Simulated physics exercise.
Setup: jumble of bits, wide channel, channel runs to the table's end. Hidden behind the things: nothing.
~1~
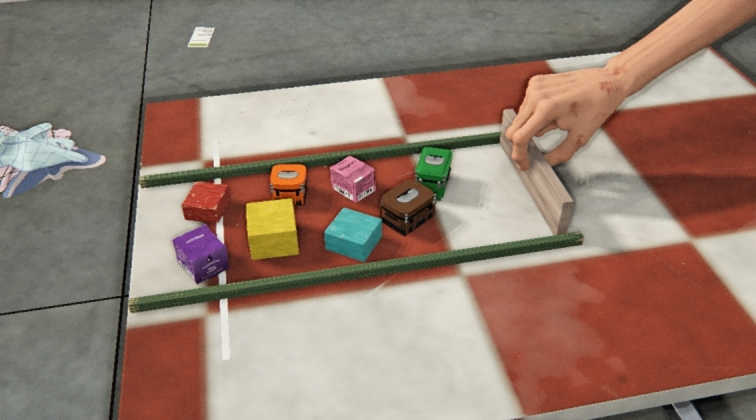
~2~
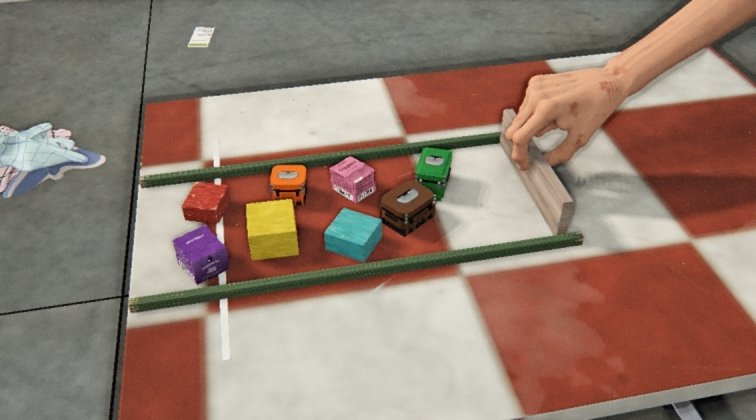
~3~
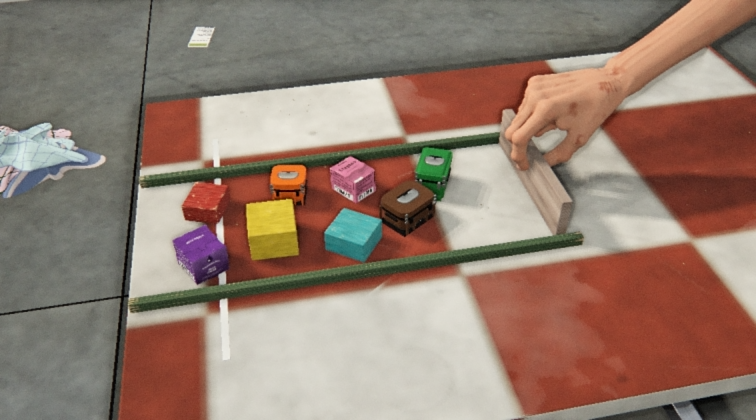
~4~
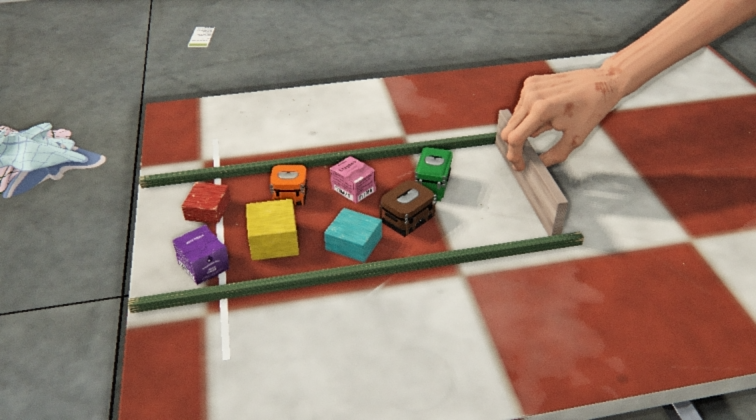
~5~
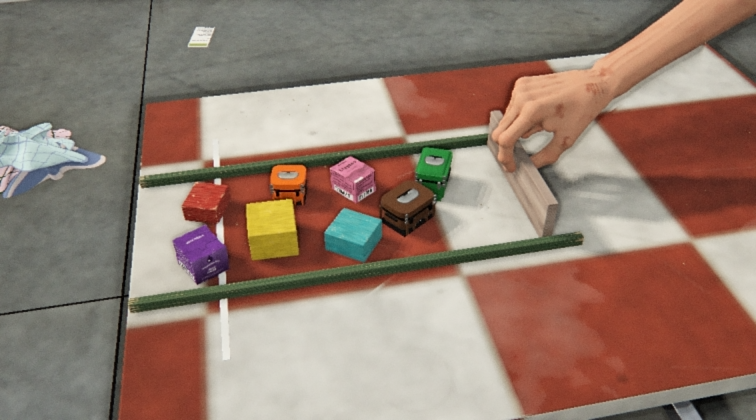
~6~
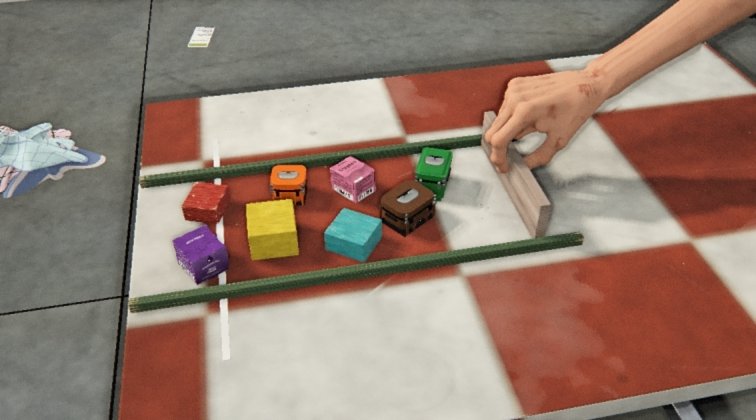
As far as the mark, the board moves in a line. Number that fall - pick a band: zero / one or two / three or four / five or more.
Band: One or two.
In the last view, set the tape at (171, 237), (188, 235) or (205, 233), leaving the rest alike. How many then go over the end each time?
The counts: 5, 4 and 2.
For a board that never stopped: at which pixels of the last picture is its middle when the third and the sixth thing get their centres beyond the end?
The first one at (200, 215), the next at (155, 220).
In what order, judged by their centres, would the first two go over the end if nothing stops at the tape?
They are the red block, then the orange case.
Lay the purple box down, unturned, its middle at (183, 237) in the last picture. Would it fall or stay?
Result: It comes off.
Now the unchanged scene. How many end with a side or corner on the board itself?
3 in contact.
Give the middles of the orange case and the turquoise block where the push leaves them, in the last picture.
The orange case comes to rest at (139, 201), and the turquoise block comes to rest at (198, 271).
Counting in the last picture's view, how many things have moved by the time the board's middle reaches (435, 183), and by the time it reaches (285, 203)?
The counts are 2 and 8.
Soon after, none off yet; purple box at rest near (202, 255); red block at rest near (207, 203); yellow block at rest near (272, 229).
At rest, the number that fall off is one or two; fallen, red block.
